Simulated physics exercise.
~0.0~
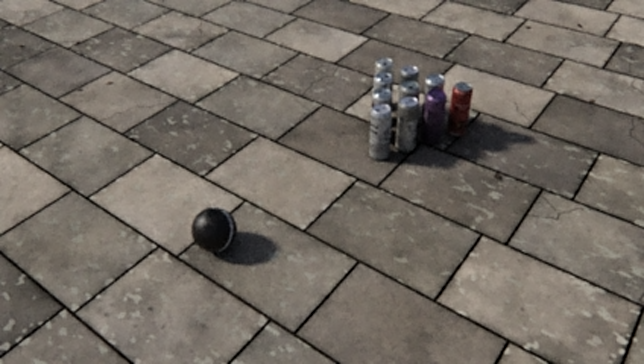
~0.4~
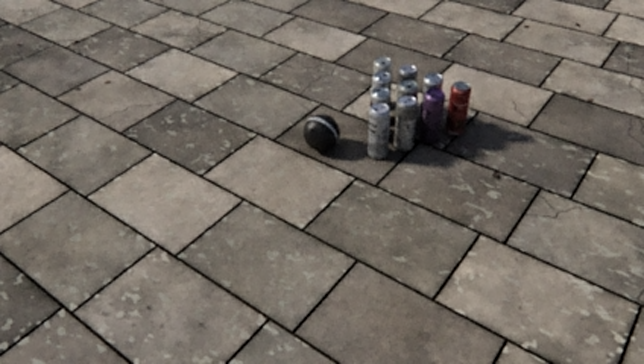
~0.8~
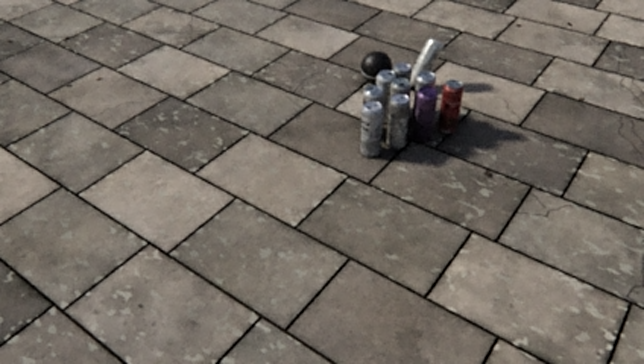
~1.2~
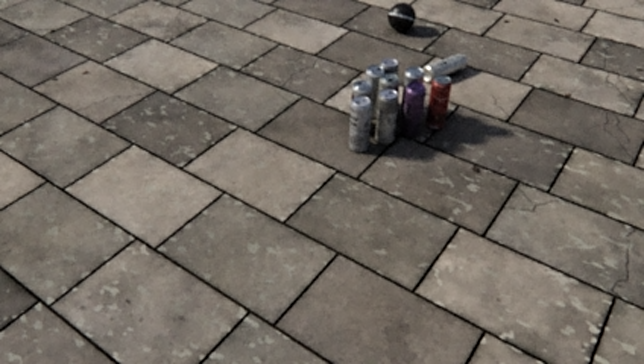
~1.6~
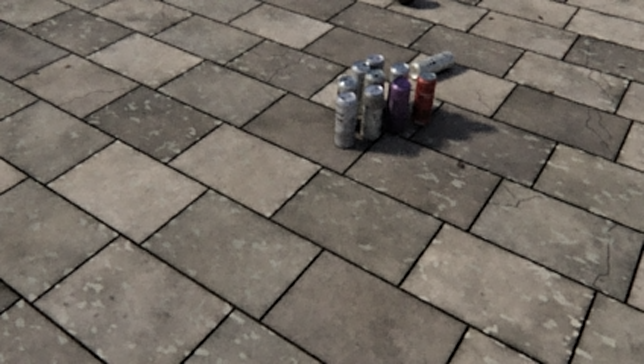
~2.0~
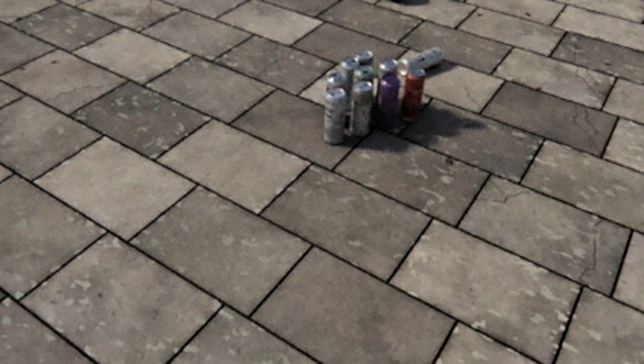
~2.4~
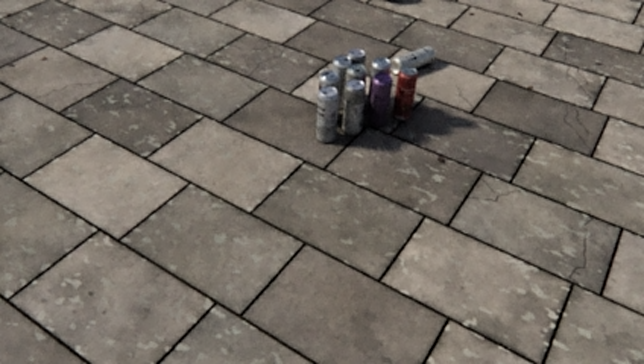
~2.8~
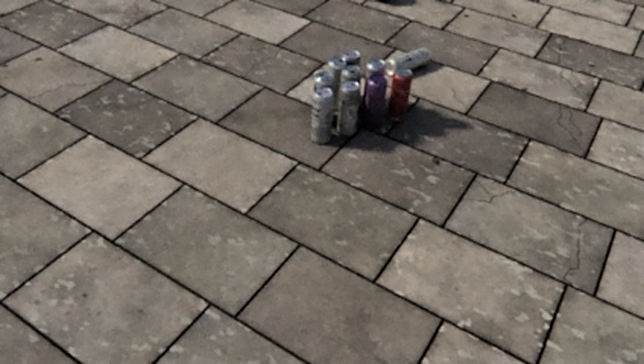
A dark ball rolls into a cluster of upright tubes, topples one, and rolls away.
